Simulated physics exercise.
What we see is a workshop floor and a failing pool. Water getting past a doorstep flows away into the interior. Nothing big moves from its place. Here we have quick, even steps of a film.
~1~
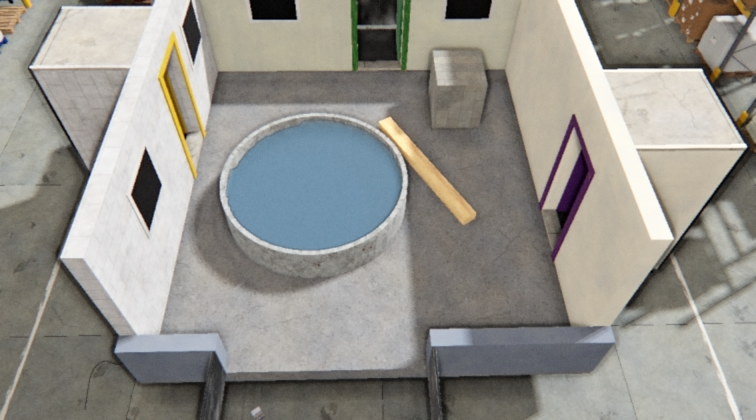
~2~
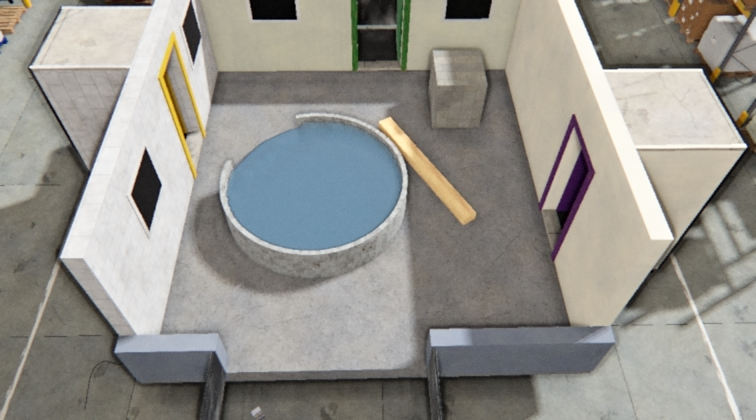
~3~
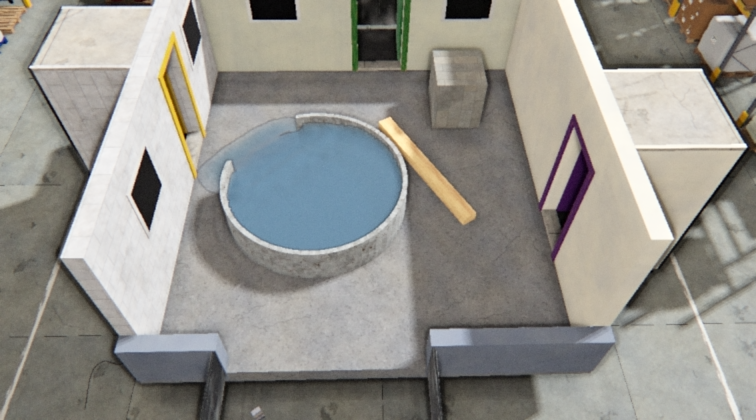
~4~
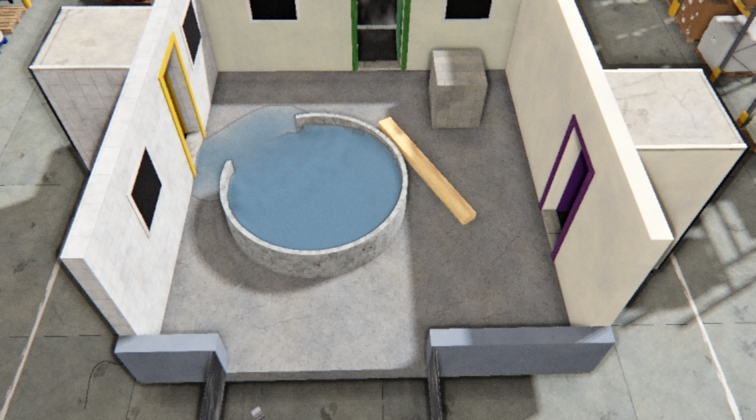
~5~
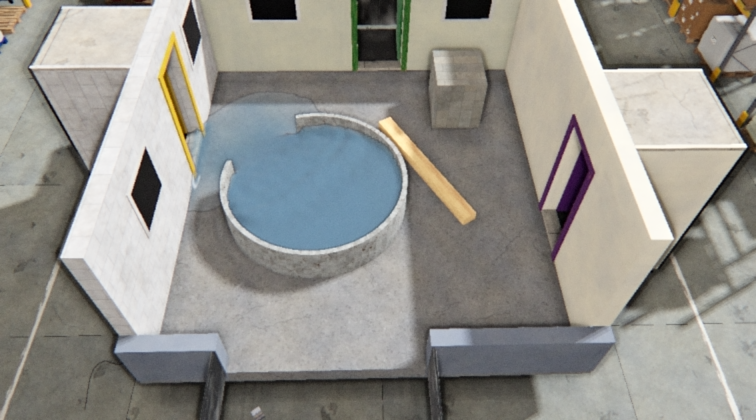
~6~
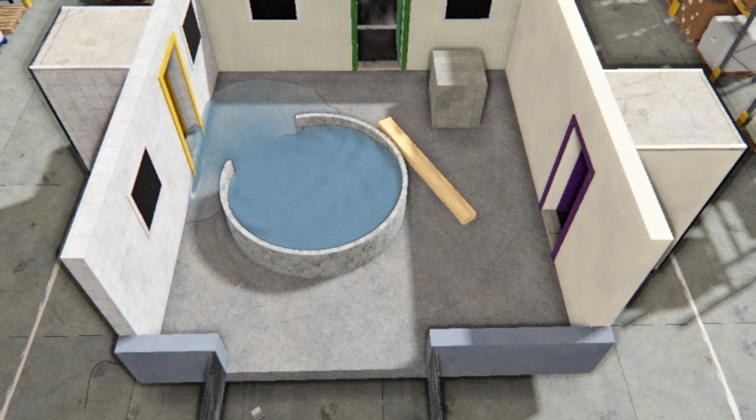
A round stone pool of blue water stood whole on a workshop floor, then a gap opened in its far left side and water poured out, spreading across the floor toward the yellow-framed doorway.
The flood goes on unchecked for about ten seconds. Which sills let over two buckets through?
As I see it, the purple door will count as flooded, the yellow door will count as flooded, the green door will count as flooded.
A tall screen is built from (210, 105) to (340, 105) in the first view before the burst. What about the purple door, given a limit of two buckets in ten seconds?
My take: The purple door stays within the limit.
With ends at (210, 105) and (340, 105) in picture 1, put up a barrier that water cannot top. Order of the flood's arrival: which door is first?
Answer - the door marked yellow.
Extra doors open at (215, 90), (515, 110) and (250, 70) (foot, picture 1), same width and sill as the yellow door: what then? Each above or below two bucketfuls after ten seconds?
In sequence: Exceeds it, falls short, exceeds it.
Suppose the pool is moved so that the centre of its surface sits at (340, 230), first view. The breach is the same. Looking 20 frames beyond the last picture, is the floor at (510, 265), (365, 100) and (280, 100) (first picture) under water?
First one stays unwetted, next one gets inundated, last one gets inundated.
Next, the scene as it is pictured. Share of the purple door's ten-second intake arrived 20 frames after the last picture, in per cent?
It would be roughly 0 percent of the ten-second total.
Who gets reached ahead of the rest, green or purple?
Answer: The green-painted one.
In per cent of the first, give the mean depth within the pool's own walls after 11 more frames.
Estimate: Some 62 %.
A moment on, water covers 20 % of the floor; the purple door not reached, the yellow door over two buckets in, the green door not reached.
Next, water covers 25 % of the floor; the purple door not reached, the yellow door far over two buckets in, the green door not reached.
Then, water covers 55 % of the floor; the purple door not reached, the yellow door far over two buckets in, the green door under two buckets in.
Later, water covers 80 % of the floor; the purple door under two buckets in, the yellow door far over two buckets in, the green door under two buckets in.
In the end, water covers 95 % of the floor; the purple door over two buckets in, the yellow door far over two buckets in, the green door over two buckets in.
